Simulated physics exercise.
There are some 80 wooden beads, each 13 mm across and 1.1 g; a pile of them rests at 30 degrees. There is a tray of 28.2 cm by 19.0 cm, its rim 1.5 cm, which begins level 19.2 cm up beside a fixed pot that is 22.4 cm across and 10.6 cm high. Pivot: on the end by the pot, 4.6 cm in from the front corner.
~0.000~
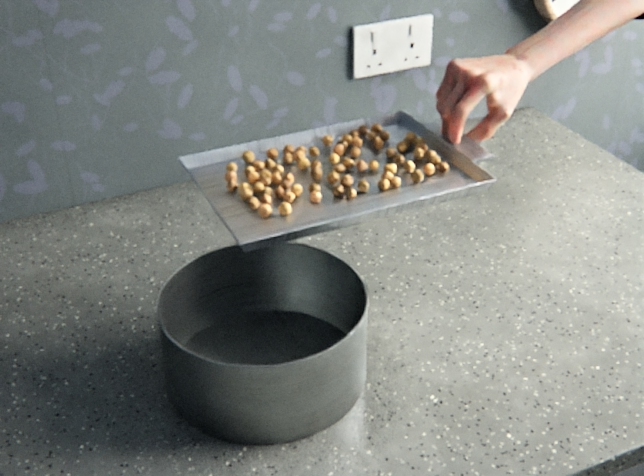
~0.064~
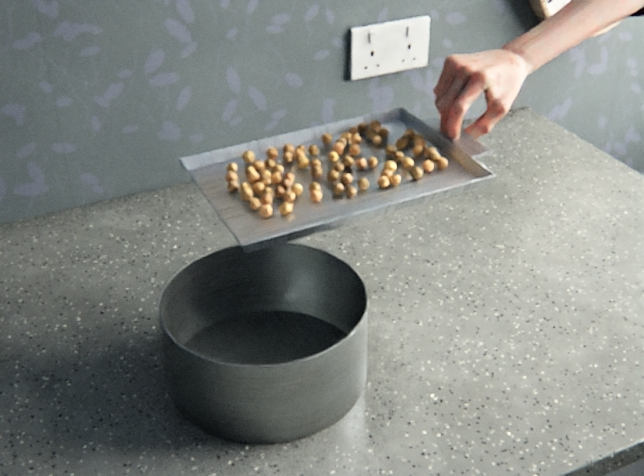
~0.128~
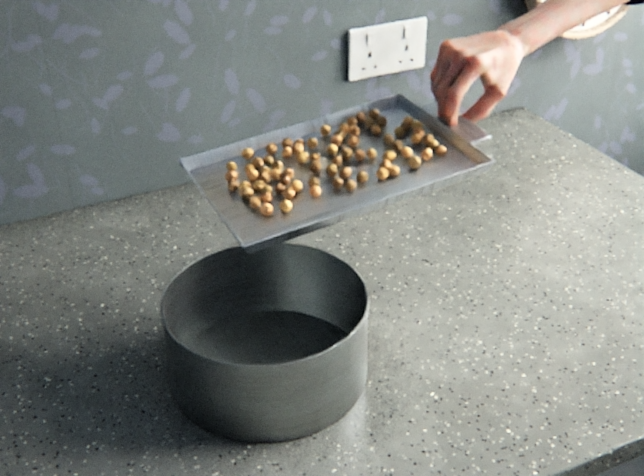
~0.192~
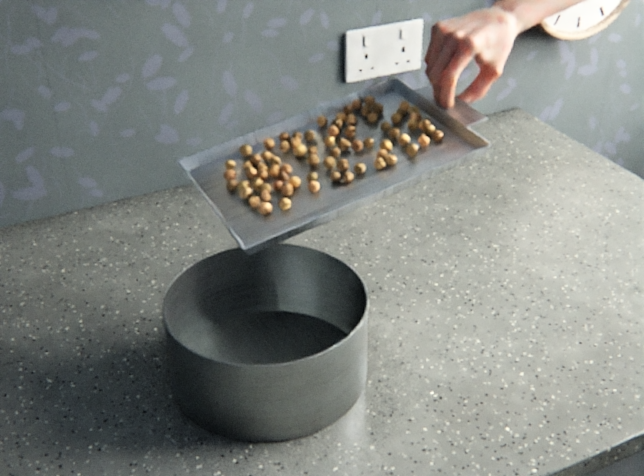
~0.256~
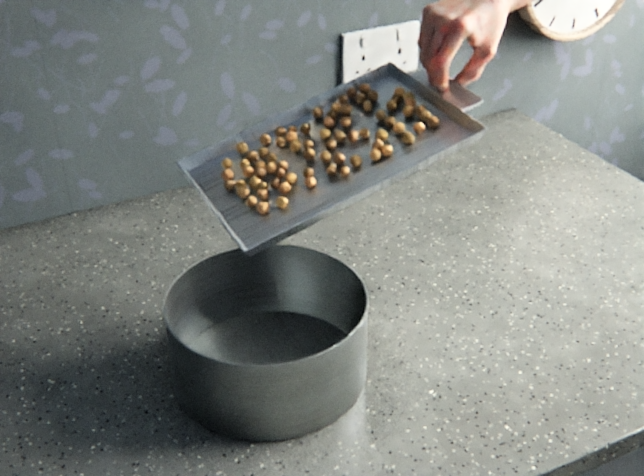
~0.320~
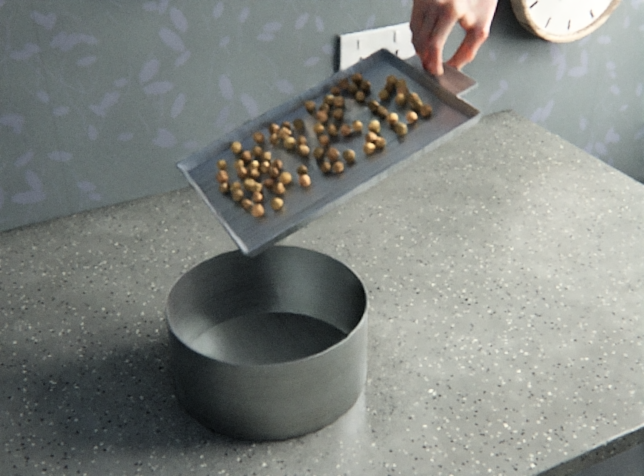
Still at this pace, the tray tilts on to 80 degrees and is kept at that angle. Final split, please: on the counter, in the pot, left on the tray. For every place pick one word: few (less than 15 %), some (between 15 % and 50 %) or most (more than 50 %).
Counter gets some, pot gets most, left on the tray gets few.
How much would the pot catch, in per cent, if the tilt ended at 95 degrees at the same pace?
That comes out at some 70 per cent.
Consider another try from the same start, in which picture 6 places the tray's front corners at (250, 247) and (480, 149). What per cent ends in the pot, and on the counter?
In the pot: 100 per cent; on the counter: 0 per cent.
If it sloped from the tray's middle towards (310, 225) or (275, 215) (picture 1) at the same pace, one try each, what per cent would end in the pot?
First try: About 100 percent; second try: About 90 percent.
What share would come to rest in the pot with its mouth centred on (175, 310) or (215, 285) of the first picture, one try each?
About 100 and 95 per cent.
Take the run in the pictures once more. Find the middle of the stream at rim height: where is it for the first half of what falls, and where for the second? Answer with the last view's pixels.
(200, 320) or so first, later (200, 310).
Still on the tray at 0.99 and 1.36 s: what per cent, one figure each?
Around 50 first, about 5 after.
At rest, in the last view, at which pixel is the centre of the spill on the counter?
You'll find it at about pixel (91, 365).
After 0.72 s, tilt 48 degrees; the tray holds 95 %, the pot 0 %.
After 0.99 s, tilt 68 degrees; the tray holds 50 %, the pot 25 %.
Then, at 1.36 s, tilt 80 degrees; the tray holds 5 %, the pot 55 %.
By 2.3 s all is still; counter 30 %, pot 70 %, tray 0 %.
